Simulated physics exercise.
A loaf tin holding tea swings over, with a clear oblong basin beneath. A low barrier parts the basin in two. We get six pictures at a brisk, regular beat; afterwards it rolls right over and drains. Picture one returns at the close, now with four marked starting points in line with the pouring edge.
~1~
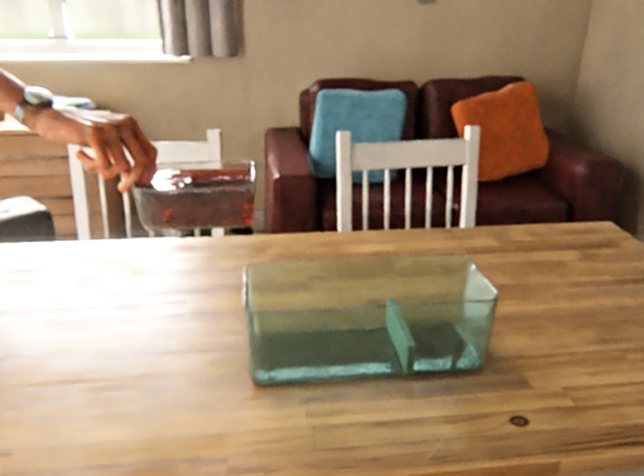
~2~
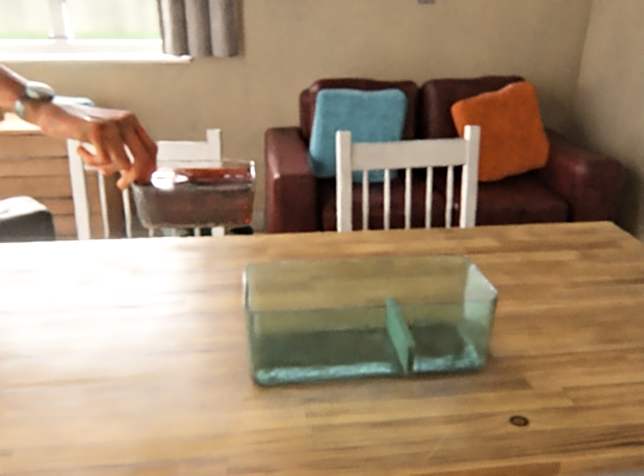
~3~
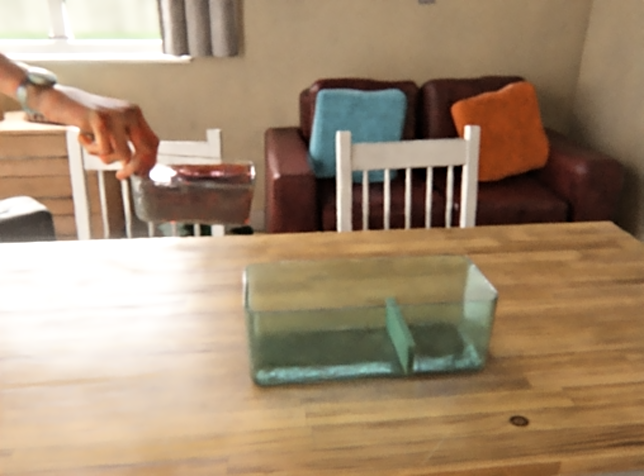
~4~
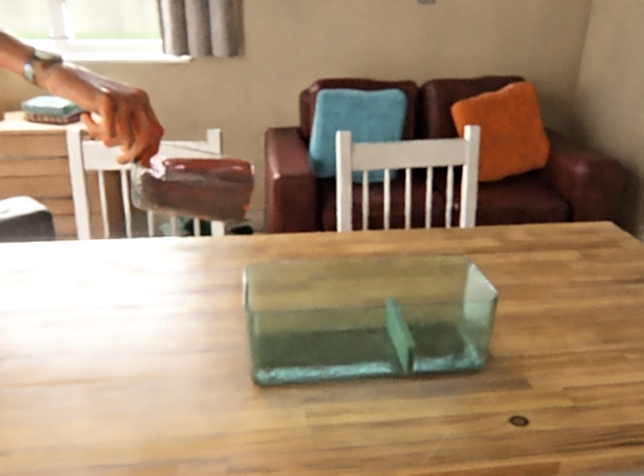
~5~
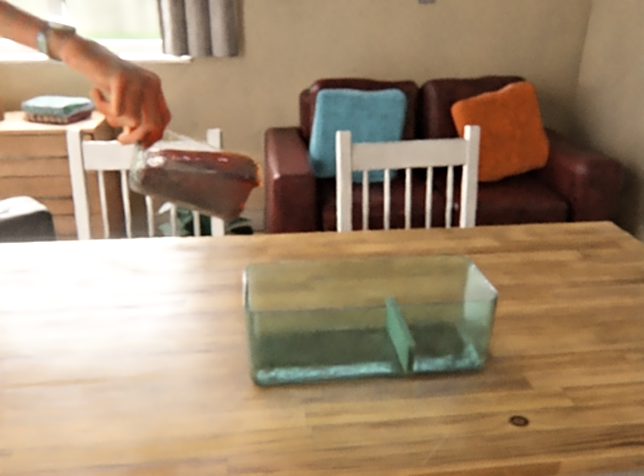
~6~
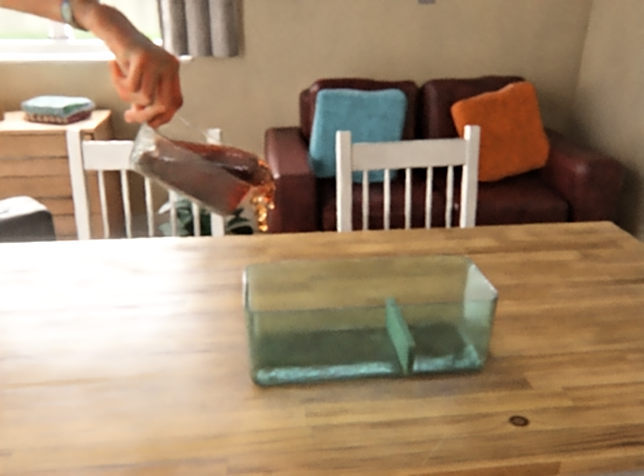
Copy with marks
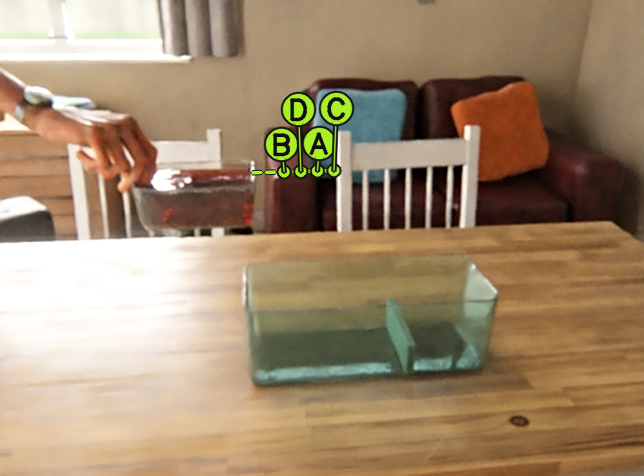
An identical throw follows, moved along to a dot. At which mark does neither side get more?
It is A.
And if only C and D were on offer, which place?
It is C.
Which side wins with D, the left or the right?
The left one.
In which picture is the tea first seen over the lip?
In picture 5.
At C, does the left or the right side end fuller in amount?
More ends on the right.
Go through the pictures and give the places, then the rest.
In the first frame, upright, lip at (253, 172); basin from (250, 381) to (484, 366); top of the wall at (400, 319); nothing has left yet.
In the second frame, upright, lip at (253, 172); nothing has left yet.
In the third frame, tipped about 6°, lip at (253, 172); nothing has left yet.
In the fourth frame, tipped about 13°, lip at (253, 172); nothing has left yet.
In the fifth frame, tipped about 22°, lip at (253, 172); tea is over the lip, down to (257, 178).
In the sixth frame, tipped about 33°, lip at (253, 172); tea is over the lip, down to (261, 220).
In lime, A at (317, 171); B at (284, 171); C at (333, 170); D at (300, 171).
With A, about 45 % ends left of the wall and 46 % right of it; 9 % is lost outside.
With B, about 83 % ends left of the wall and 4 % right of it; 13 % is lost outside.
With C, about 29 % ends left of the wall and 63 % right of it; 8 % is lost outside.
With D, about 75 % ends left of the wall and 16 % right of it; 9 % is lost outside.
